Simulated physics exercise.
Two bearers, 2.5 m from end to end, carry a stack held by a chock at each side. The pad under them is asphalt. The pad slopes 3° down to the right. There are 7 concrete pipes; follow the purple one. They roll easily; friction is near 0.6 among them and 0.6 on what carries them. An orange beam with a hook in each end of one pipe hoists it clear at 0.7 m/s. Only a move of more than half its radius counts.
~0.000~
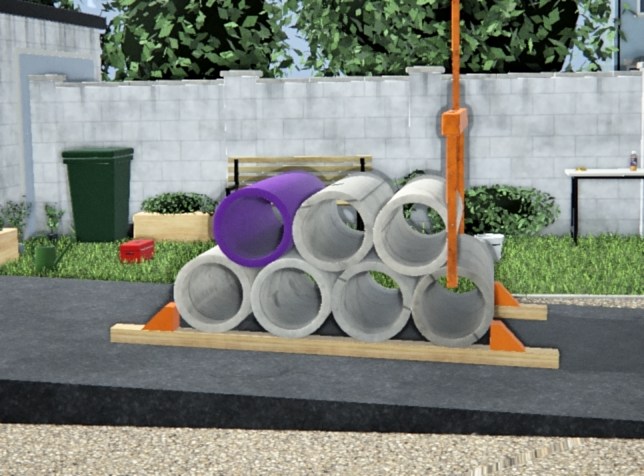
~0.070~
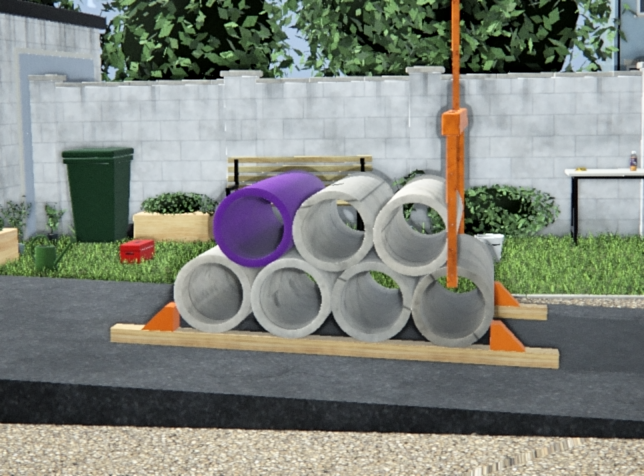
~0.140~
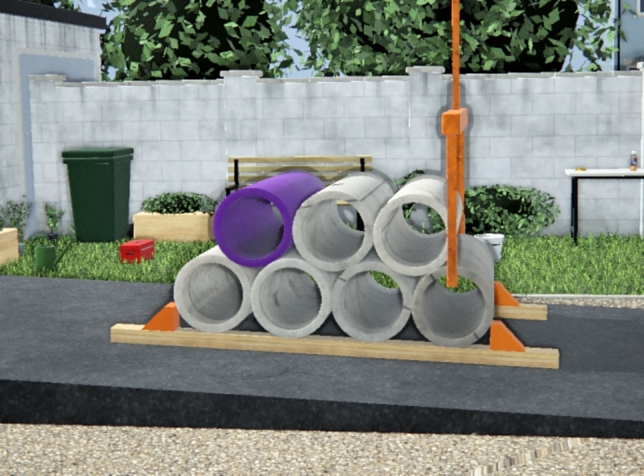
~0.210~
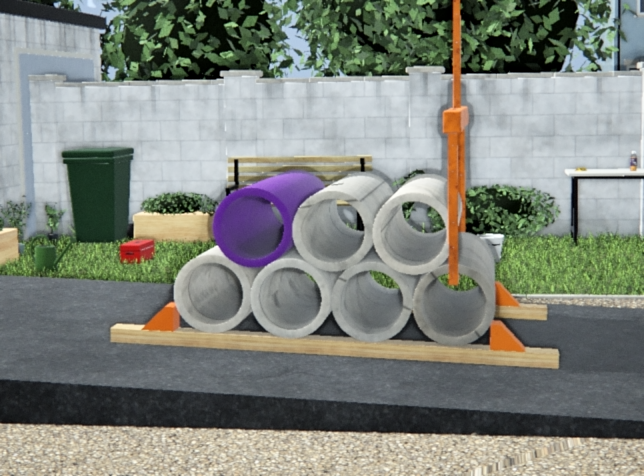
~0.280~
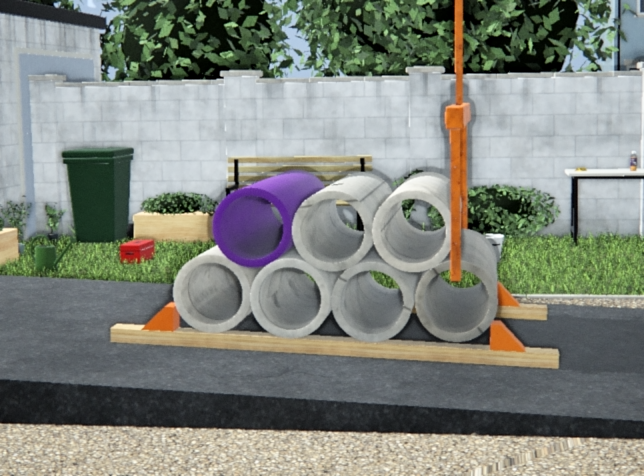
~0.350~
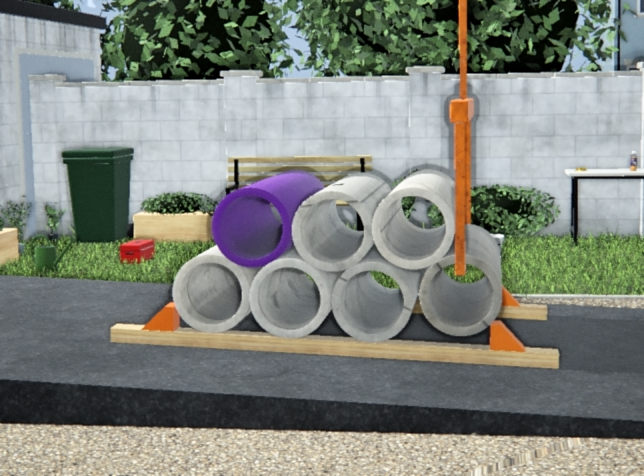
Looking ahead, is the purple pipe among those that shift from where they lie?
Purple holds its place.
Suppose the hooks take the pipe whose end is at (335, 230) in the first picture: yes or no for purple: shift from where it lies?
Then purple no.
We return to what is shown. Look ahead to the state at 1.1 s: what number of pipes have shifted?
At that moment 1.
By 0.7 s, purple is unmoved; 0 of the other 6 have shifted.
By 1.1 s, as before, purple; 1 of the other 6 has shifted.
Finally (1.5 s), purple is 3 cm further right; 1 of the other 6 has shifted.
